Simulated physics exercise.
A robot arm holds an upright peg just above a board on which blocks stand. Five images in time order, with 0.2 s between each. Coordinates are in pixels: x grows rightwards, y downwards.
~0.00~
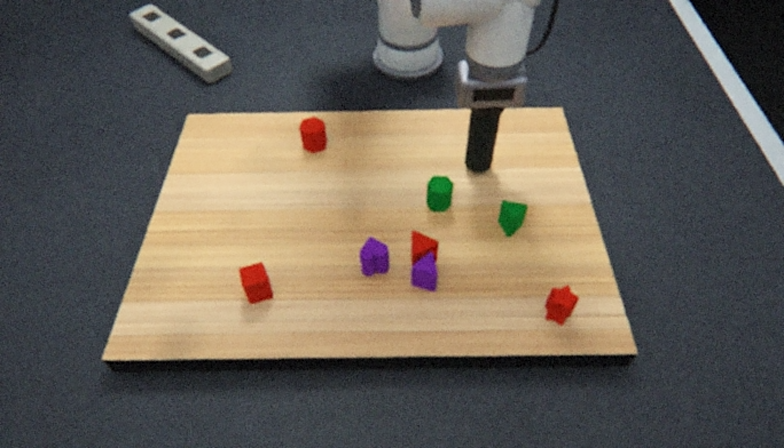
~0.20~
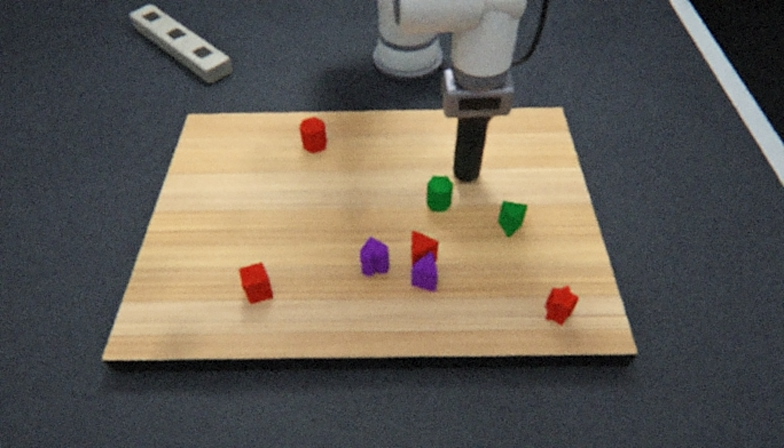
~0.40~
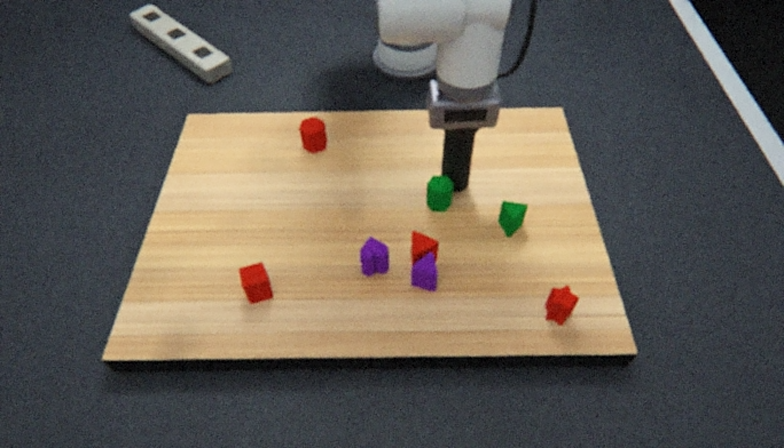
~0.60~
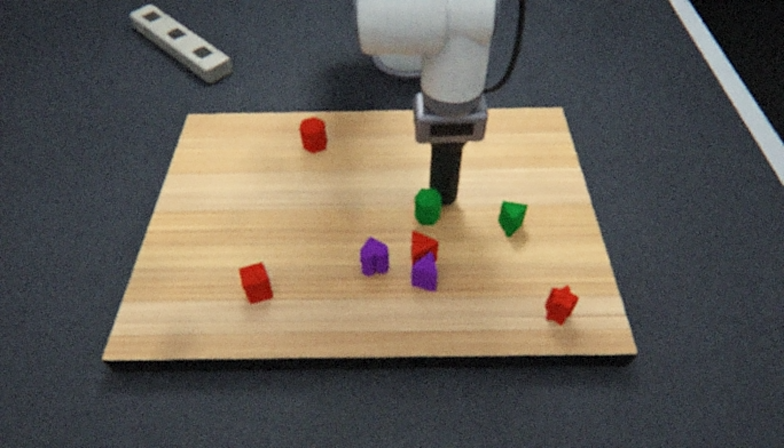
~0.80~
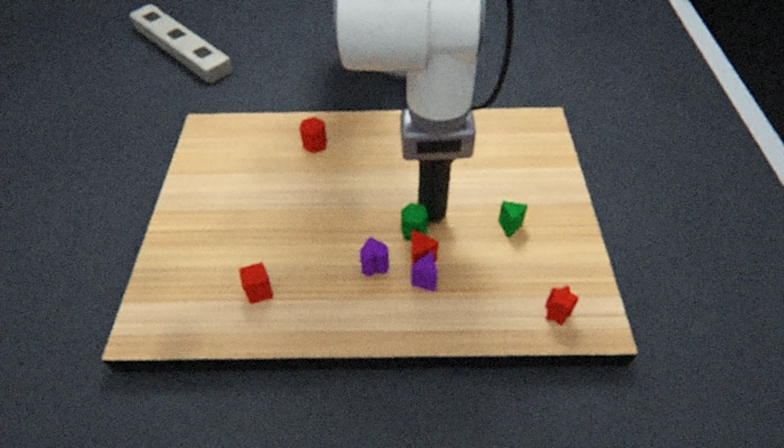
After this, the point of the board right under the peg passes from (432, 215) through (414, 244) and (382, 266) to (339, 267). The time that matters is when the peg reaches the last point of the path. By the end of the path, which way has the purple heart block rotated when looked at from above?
Counter-clockwise, from overhead.
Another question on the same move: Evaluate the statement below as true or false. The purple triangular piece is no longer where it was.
Answer: True.
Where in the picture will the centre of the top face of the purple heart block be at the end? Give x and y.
For the centre of its top, I'd go with (322, 273).
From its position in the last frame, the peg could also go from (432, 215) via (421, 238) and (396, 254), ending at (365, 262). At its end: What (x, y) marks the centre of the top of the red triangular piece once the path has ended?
The centre of its top will be at (413, 253).
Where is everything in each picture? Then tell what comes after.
Lower end of the peg at (478, 163), tops of blocks, purple heart block at (373, 248), green six-sided block at (440, 184), red triangular piece at (422, 242), purple triangular piece at (427, 264), in the first frame.
Peg at (466, 171), blocks as before, in the second frame.
Peg at (454, 182), blocks as before, in the third frame.
Peg at (443, 195), green six-sided block at (428, 197), in the fourth frame.
Peg at (432, 211), purple heart block at (373, 248), green six-sided block at (414, 213), red triangular piece at (422, 242), purple triangular piece at (427, 264), in the fifth frame.
On the path given first. One third of the way, peg at (414, 240); purple heart block at (371, 250); green six-sided block at (388, 234), turned 60° clockwise; red triangular piece at (421, 247), turned 25° anticlockwise.
Two thirds of the way, peg at (382, 262); purple heart block at (351, 262), turned 20° anticlockwise; green six-sided block at (353, 241), turned 95° clockwise; red triangular piece at (413, 259), turned 65° anticlockwise; purple triangular piece at (433, 272), turned 30° anticlockwise.
At the end, peg at (339, 263); purple heart block at (322, 273), turned 90° anticlockwise; green six-sided block at (315, 233), turned 125° clockwise; red triangular piece at (413, 259), turned 65° anticlockwise; purple triangular piece at (433, 272), turned 30° anticlockwise.
